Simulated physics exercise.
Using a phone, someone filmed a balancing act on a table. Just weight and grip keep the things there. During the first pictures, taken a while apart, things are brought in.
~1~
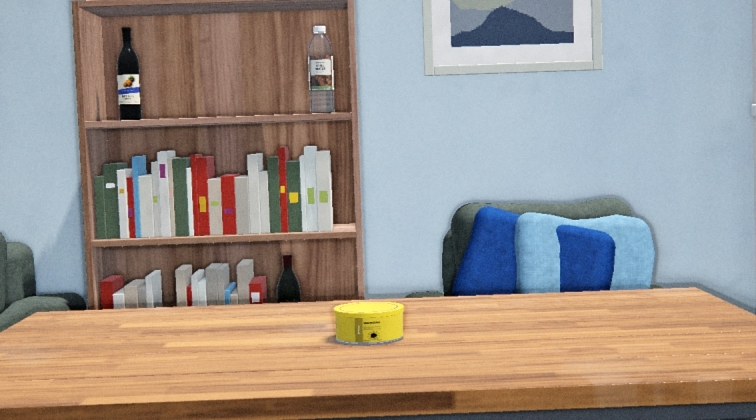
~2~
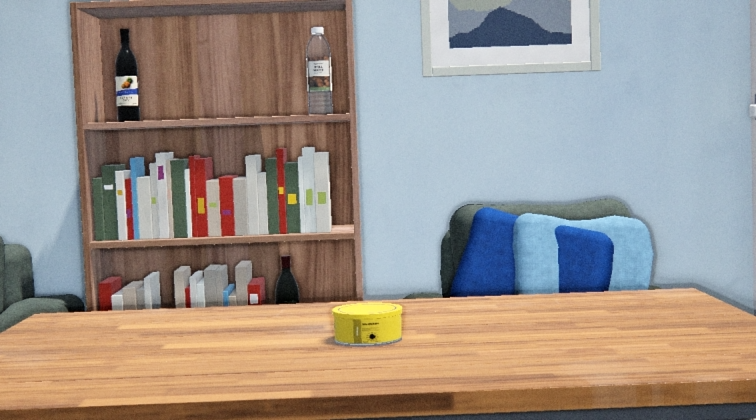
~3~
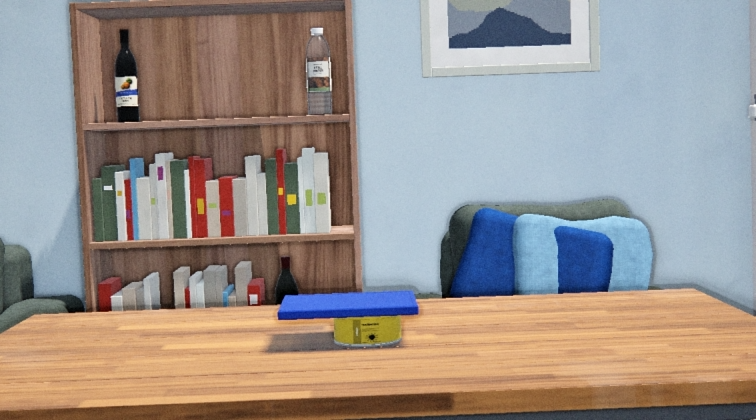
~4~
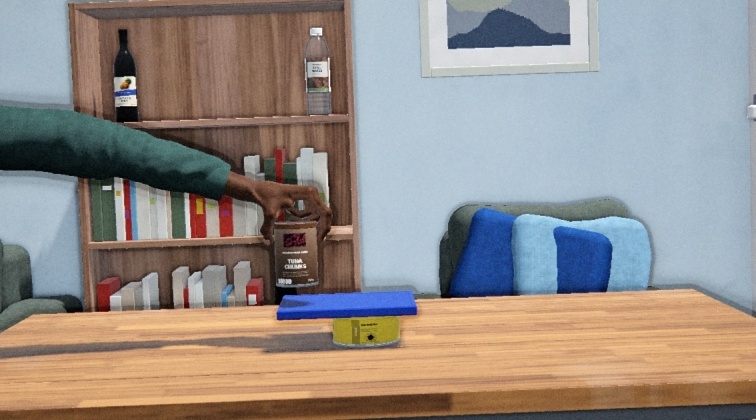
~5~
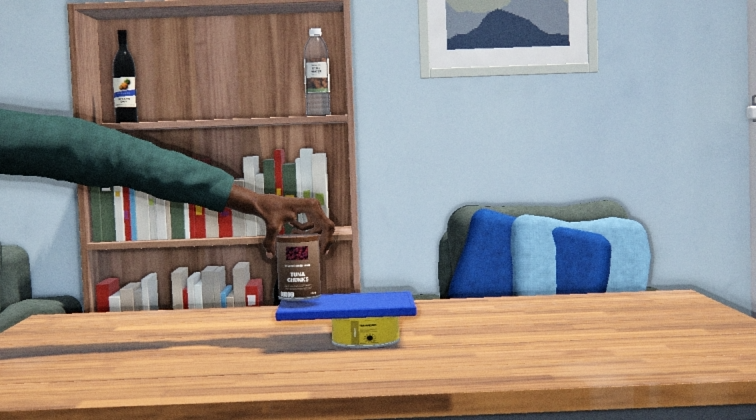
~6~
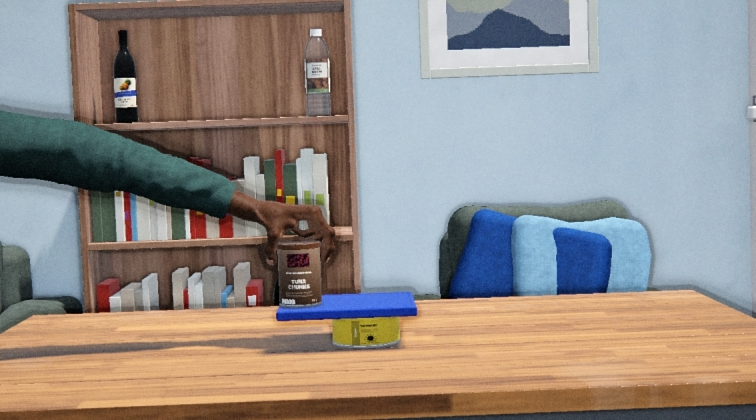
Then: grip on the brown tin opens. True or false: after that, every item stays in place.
False.
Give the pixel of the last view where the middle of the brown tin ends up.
End position in the final view: Approximately (249, 321).
Then, 0.50 s past the last view, brown tin now fallen; blue lid rocked 38° from its first pose.
Then, 0.80 s past the last view, blue lid rocked 7° from its first pose.
Finally, fallen, brown tin; the other 2 still in place. Final places as the last picture's camera would see them, brown tin near (249, 321). The stack comes apart.
